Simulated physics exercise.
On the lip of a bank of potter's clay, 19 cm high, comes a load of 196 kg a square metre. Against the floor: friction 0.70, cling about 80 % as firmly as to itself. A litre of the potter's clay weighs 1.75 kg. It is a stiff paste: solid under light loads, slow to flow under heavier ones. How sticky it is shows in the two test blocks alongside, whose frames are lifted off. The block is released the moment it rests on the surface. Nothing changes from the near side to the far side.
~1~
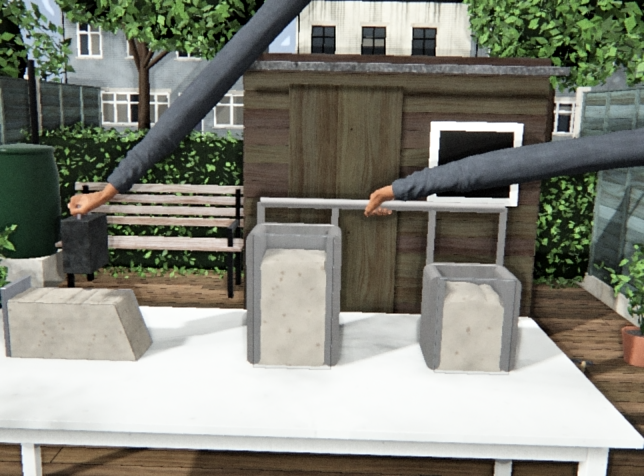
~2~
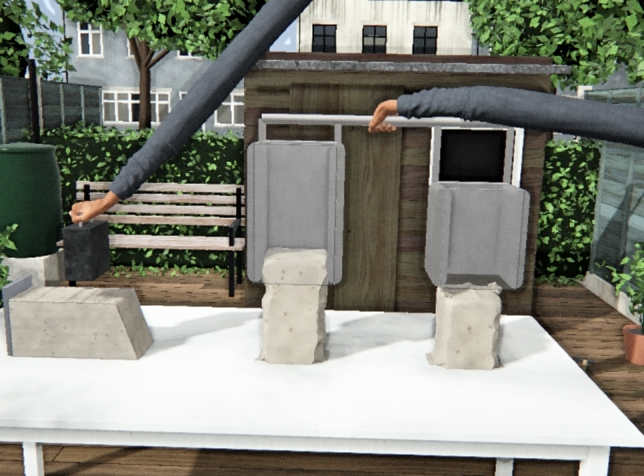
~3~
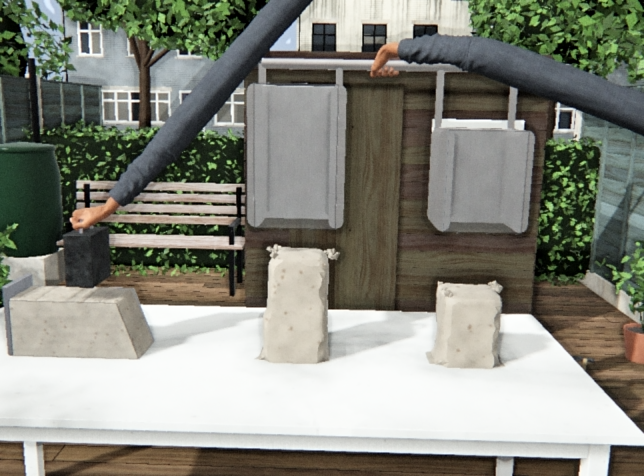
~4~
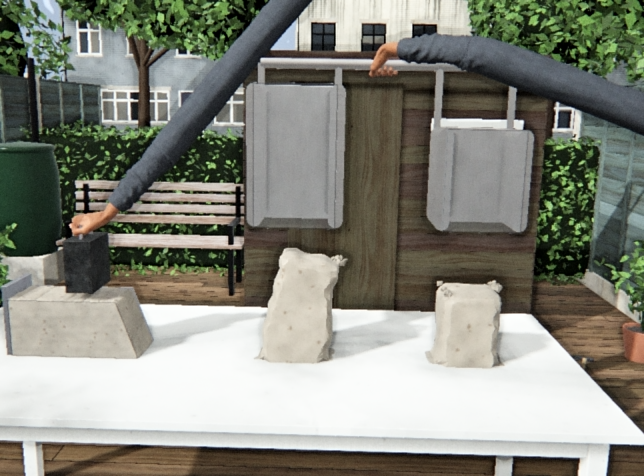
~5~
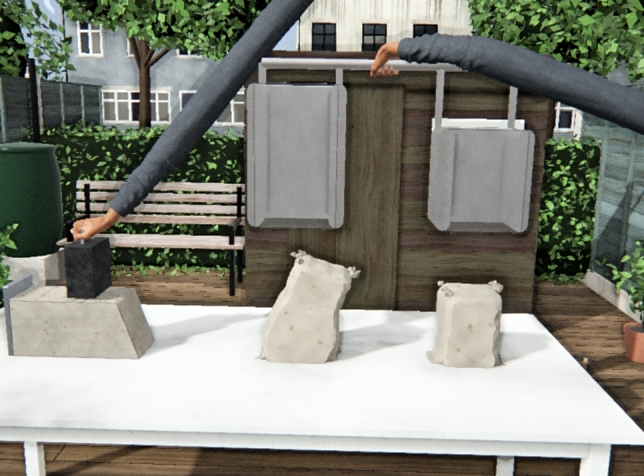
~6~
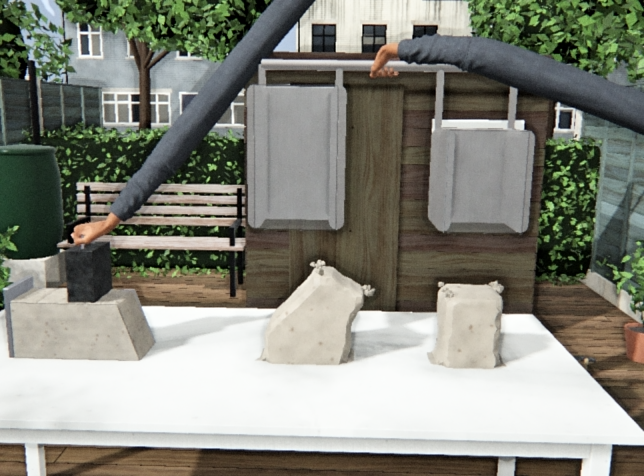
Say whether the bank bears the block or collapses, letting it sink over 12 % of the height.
It holds.
Last picture + 0.15 s, the block is down by 0 % of the bank's height and stands upright.
Last picture + 0.32 s, the block is down by 0 % of the bank's height and stands upright.
Last picture + 0.49 s, the block is down by 0 % of the bank's height and stands upright.
Last picture + 0.66 s, the block is down by 0 % of the bank's height and stands upright.
Last picture + 0.80 s, the block is down by 0 % of the bank's height and stands upright.
